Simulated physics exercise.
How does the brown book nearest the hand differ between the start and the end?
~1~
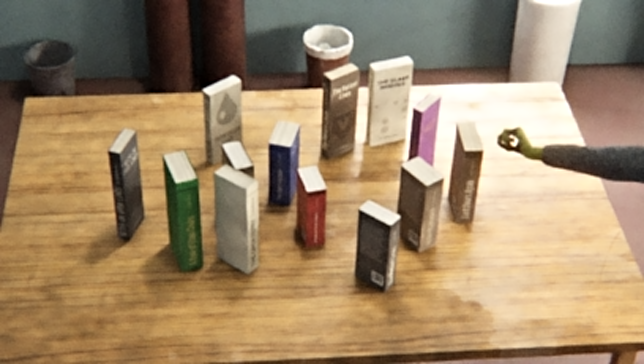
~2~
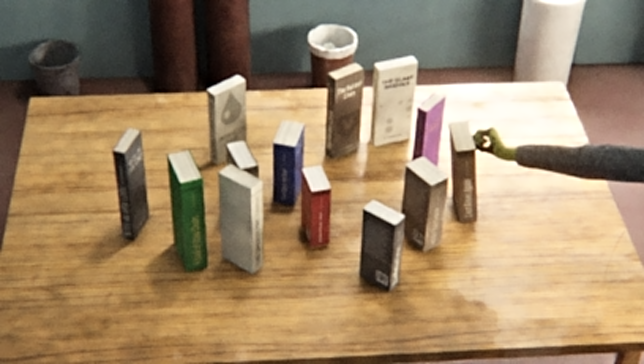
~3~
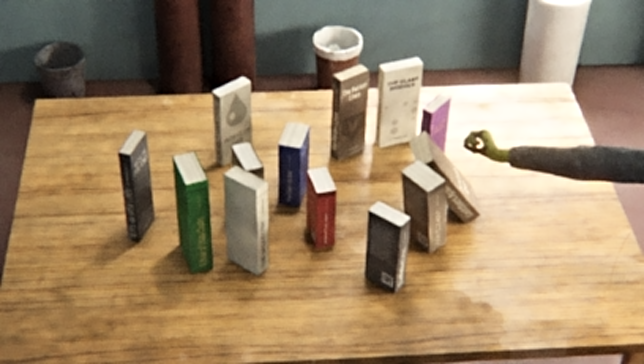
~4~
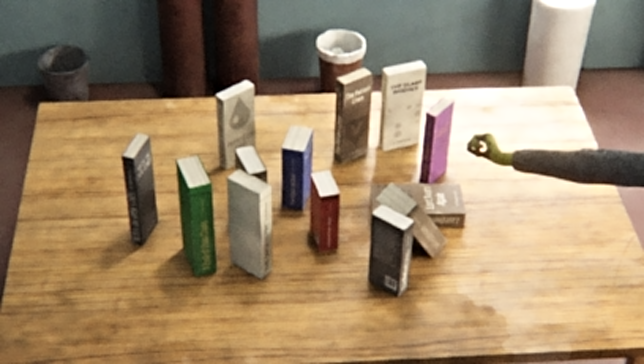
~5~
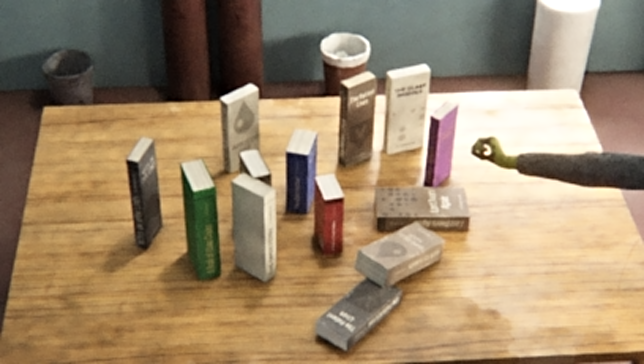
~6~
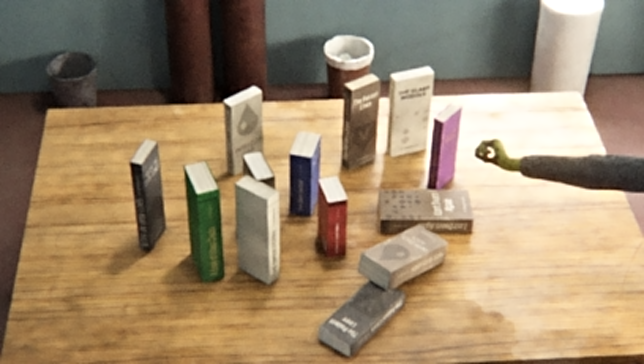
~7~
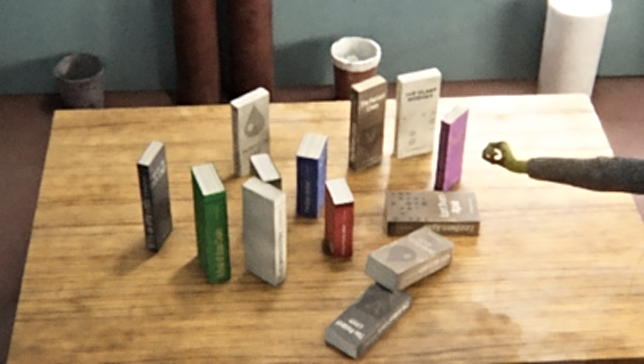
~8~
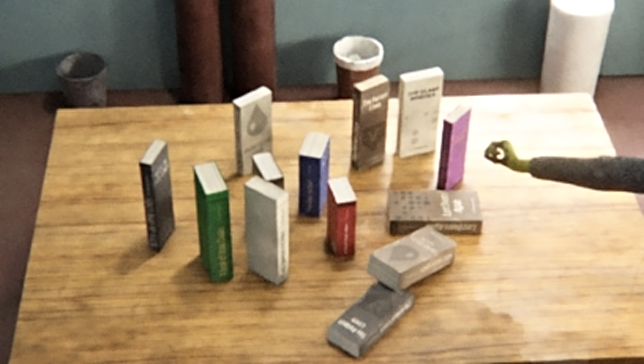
At the start it stood upright on the table, and by the end it was lying on its side.
